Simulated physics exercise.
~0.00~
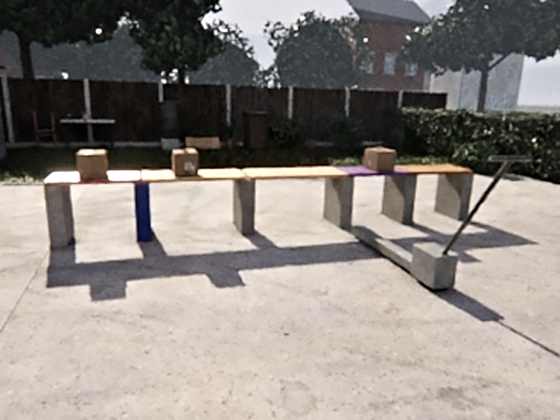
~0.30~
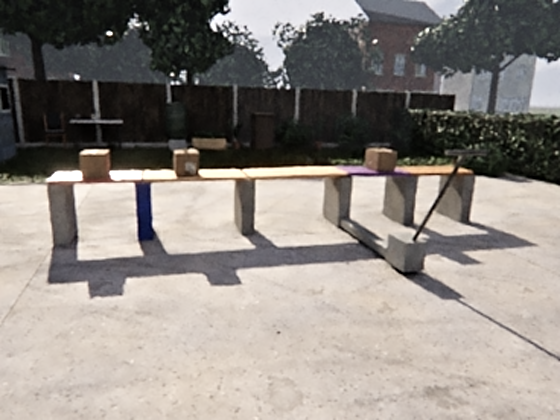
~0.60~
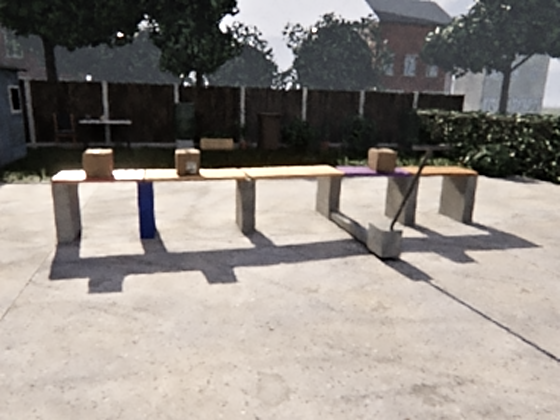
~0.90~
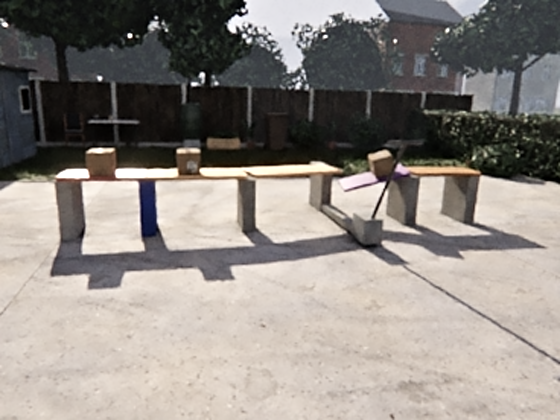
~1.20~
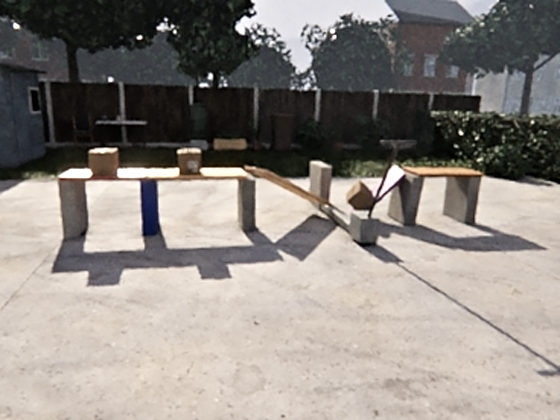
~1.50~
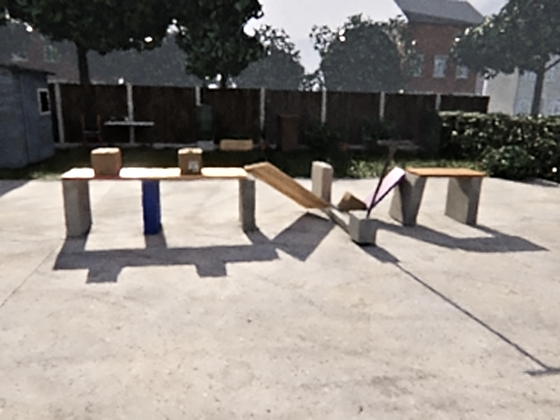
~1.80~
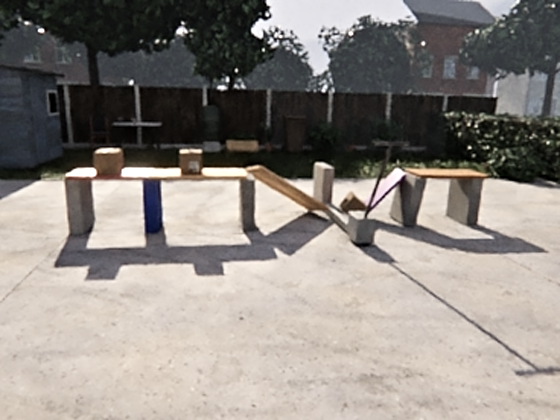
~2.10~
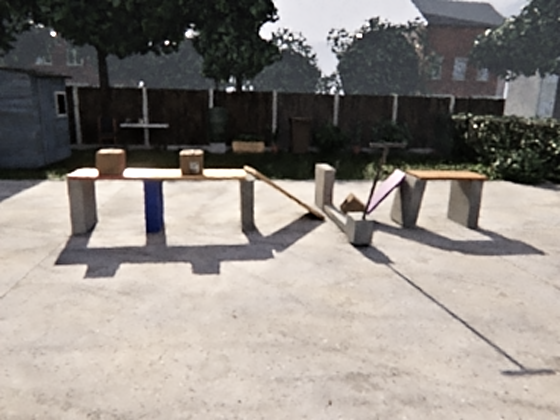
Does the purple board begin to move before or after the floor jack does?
It begins after the floor jack. The jack is already sliding in towards the row while the purple board still lies level, and only later does the board tip.
